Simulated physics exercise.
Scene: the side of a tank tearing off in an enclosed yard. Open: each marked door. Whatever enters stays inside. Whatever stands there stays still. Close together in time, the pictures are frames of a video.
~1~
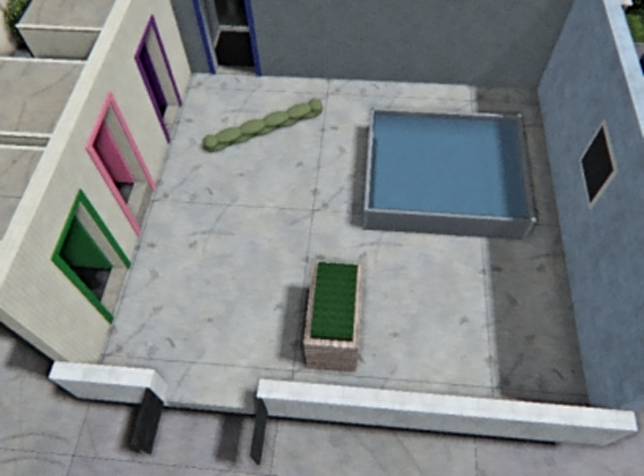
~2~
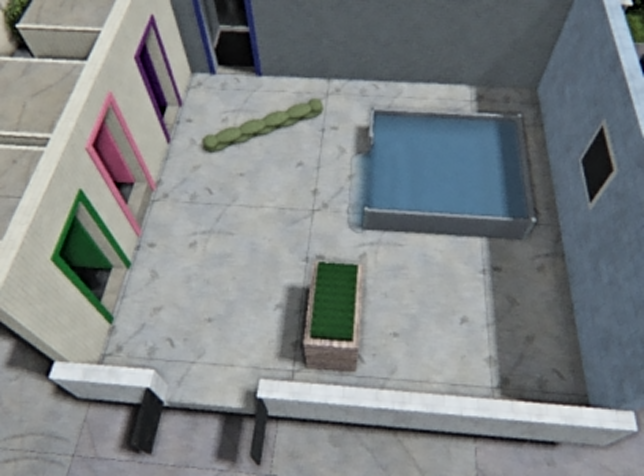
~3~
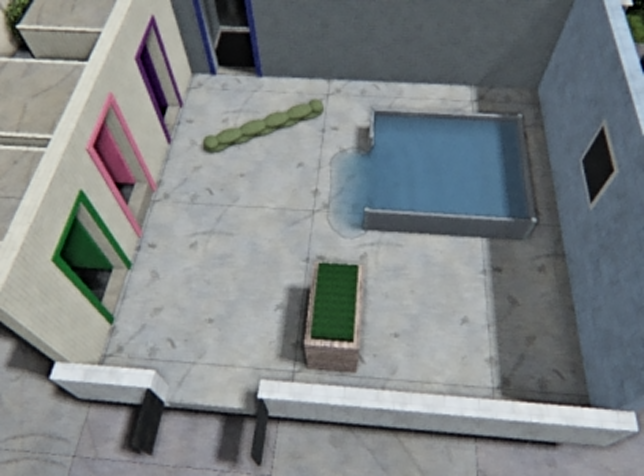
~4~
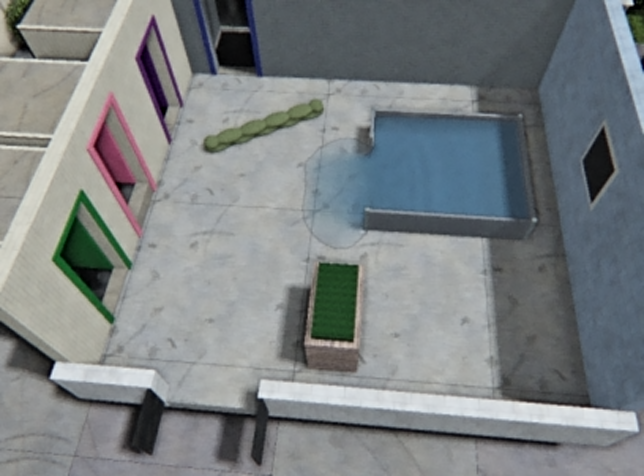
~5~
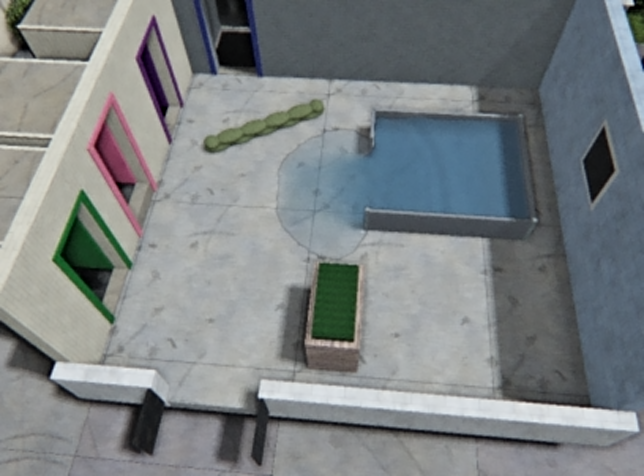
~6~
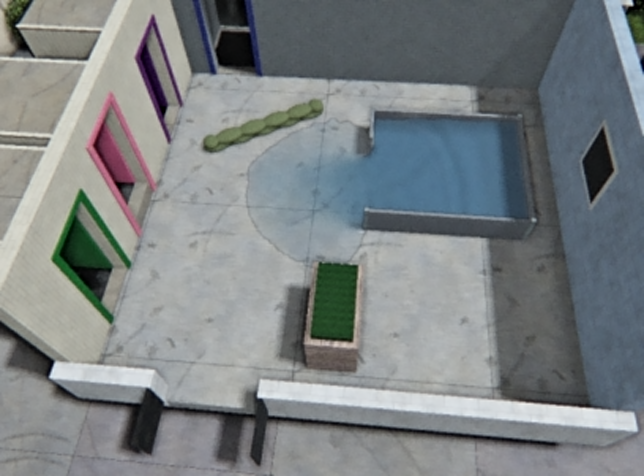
Water pours from the tank's open left side and spreads leftward across the pale walled yard.
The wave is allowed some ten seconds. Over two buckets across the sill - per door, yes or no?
Blue door yes, pink door no, purple door no, green door yes.
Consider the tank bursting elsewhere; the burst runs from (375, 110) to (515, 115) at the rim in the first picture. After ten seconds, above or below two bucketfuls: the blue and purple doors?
In that case the blue door overshoots, while the purple door overshoots.
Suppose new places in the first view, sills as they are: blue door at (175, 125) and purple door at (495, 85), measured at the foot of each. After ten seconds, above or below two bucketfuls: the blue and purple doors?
In that case the blue door runs past it while the purple door keeps within it.
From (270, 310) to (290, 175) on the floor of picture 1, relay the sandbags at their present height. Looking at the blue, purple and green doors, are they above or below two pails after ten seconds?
Door check - blue door: Exceeds it; purple door: Exceeds it; green door: Does not reach it.
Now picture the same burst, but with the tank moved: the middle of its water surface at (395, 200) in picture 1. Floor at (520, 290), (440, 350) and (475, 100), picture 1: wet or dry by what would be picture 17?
Spot one is not touched, spot two is not touched, spot three is not touched.
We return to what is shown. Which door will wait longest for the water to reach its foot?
I'd go with the one in blue.
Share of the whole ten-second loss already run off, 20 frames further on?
My reading is about 5 per cent.
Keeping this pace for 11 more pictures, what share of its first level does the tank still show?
About 60 per cent.
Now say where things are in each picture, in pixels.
Still water in the open tank at (446, 163), in the first frame.
The front is at (361, 155), out from the gap at (369, 186), in the second frame.
The front is at (345, 233), out from the gap at (369, 187), in the third frame.
Water pours out at (370, 187) and has run to (322, 151), in the fourth frame.
Water pours out at (370, 187) and has run to (287, 163), in the fifth frame.
The front is at (253, 171), out from the gap at (369, 187), in the sixth frame.
A moment on, water covers 25 % of the floor; the blue door not reached, the pink door not reached, the purple door not reached, the green door not reached.
Next, water covers 35 % of the floor; the blue door not reached, the pink door wet at the sill, nothing in, the purple door wet at the sill, nothing in, the green door not reached.
Then, water covers 50 % of the floor; the blue door wet at the sill, nothing in, the pink door wet at the sill, nothing in, the purple door wet at the sill, nothing in, the green door over two buckets in.
Later, water covers 60 % of the floor; the blue door over two buckets in, the pink door wet at the sill, nothing in, the purple door under two buckets in, the green door over two buckets in.
In the end, water covers 85 % of the floor; the blue door far over two buckets in, the pink door wet at the sill, nothing in, the purple door under two buckets in, the green door far over two buckets in.
